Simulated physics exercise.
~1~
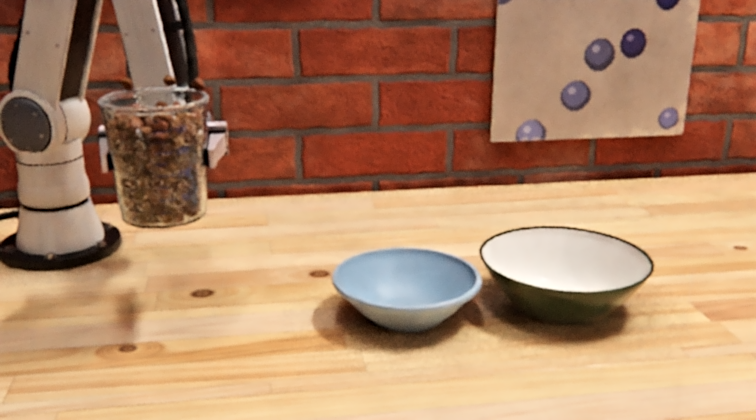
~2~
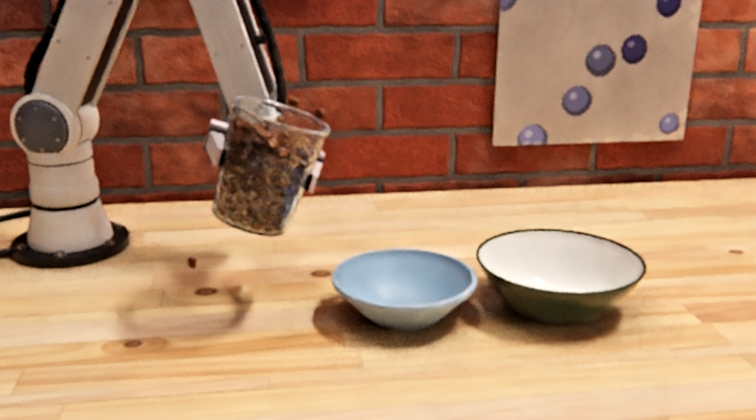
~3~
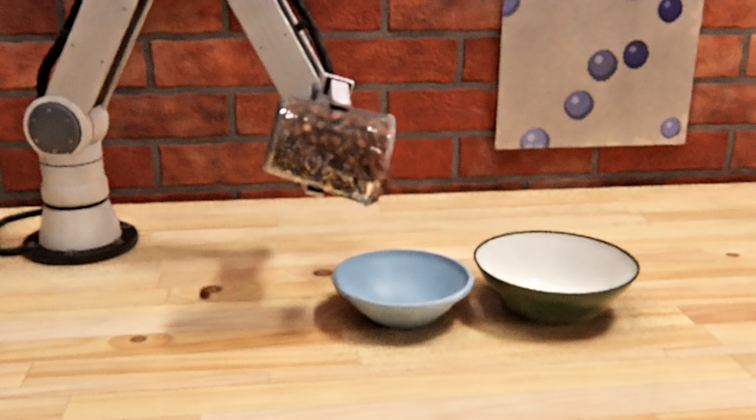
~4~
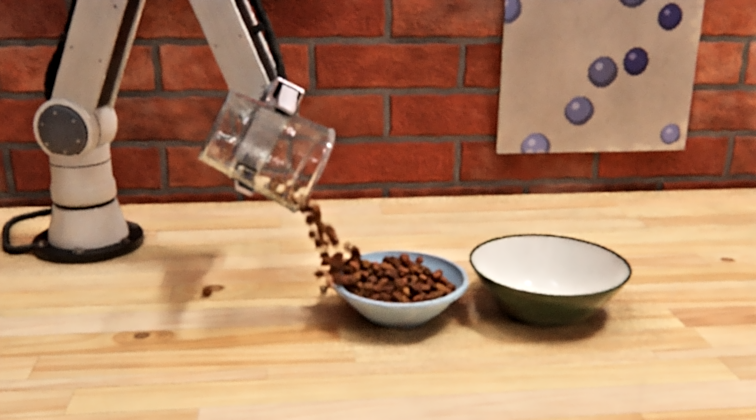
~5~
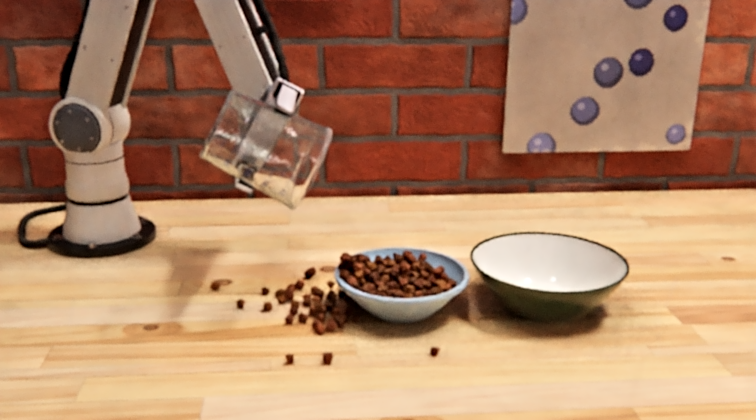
A white robot arm at the left of a pale wooden table, seen from the front and slightly above, holds a clear tumbler filled with brown pellets. A light blue bowl sits near the middle and a dark green bowl with a white inside stands to its right, before a red brick wall with a dotted poster. The arm carries the tumbler right, tipping it onto its side. It then draws back left as the pellets pour into the blue bowl. Finally the tumbler hangs empty, the blue bowl is heaped, some pellets lie scattered on the table, and the green bowl remains empty.
